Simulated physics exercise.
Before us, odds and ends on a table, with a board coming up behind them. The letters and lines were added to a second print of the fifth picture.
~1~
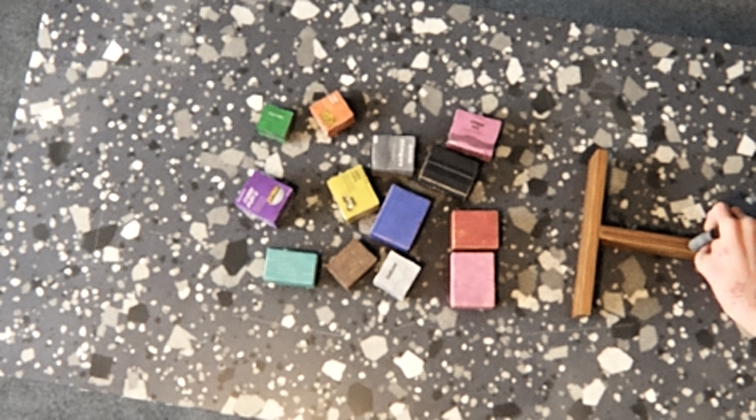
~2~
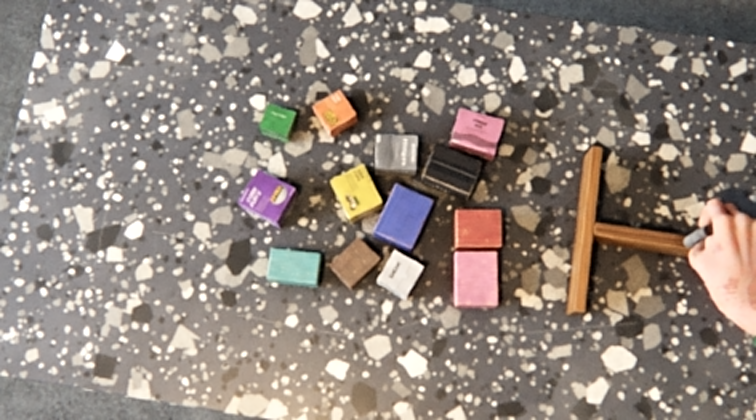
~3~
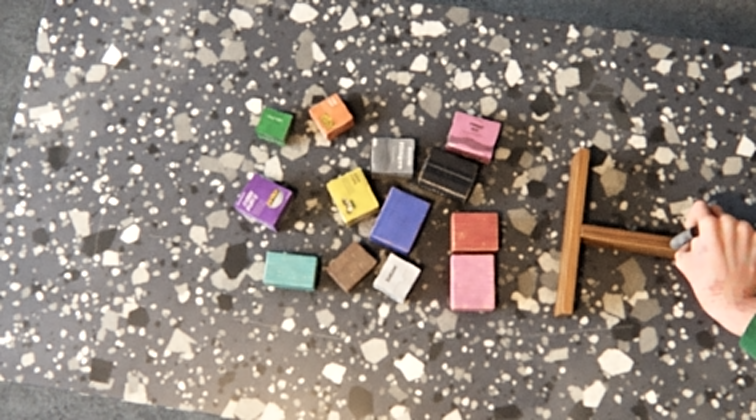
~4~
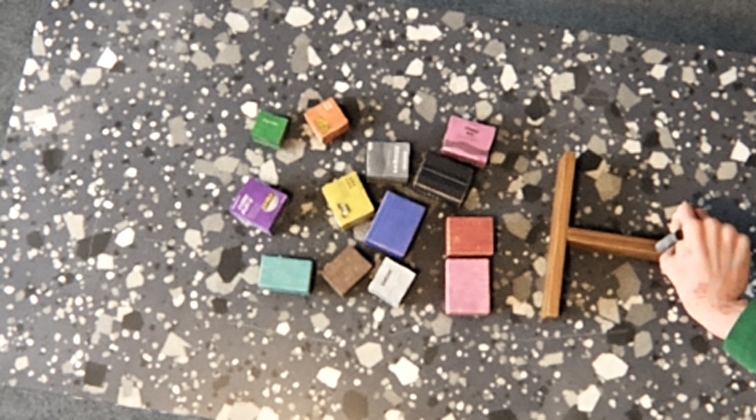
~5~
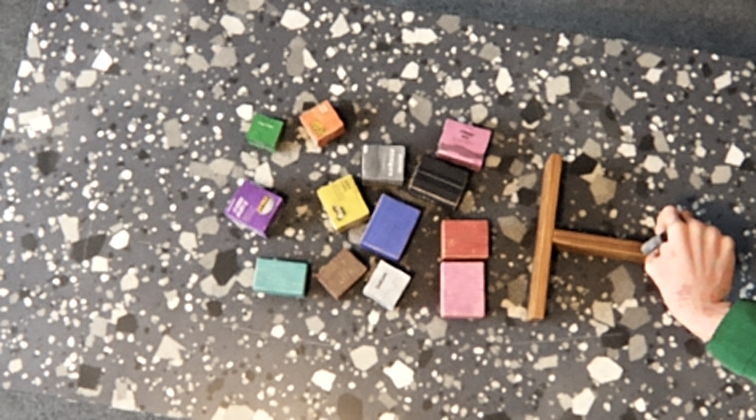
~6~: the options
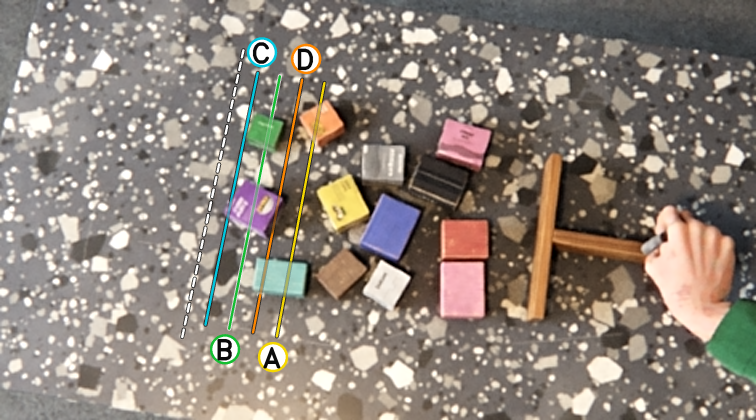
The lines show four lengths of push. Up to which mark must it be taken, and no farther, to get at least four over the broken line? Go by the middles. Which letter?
At A, and not before.
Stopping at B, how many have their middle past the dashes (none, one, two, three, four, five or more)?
It has five or more across.
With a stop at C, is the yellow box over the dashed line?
Yes.
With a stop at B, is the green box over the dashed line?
Yes.
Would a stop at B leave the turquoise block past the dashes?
By then, yes.
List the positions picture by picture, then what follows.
The first picture shows turquoise block (292, 269); yellow box (354, 195); red block (474, 232).
The second picture shows board (589, 227); green box (279, 124).
The third picture shows board (576, 229); pink packet (473, 138).
The fourth picture shows board (562, 232); orange packet (327, 121).
The fifth picture shows board (548, 234); black box (438, 183); white box (387, 286); purple box (255, 209).
On the marked copy, A at (301, 205); B at (255, 198); C at (233, 194); D at (278, 202); the dashed line at (214, 188).
With A. Early on, board (458, 220); green box (266, 134); purple box (255, 209); none across.
Further on, board (369, 206); purple box (217, 218); turquoise block (218, 278); none across.
At the end, board (303, 196); turquoise block (154, 268); purple box (171, 223); four across.
As for the rest, B gets eight across, but is farther than needed; C gets eleven across, but is farther than needed; D gets six across, but is farther than needed.
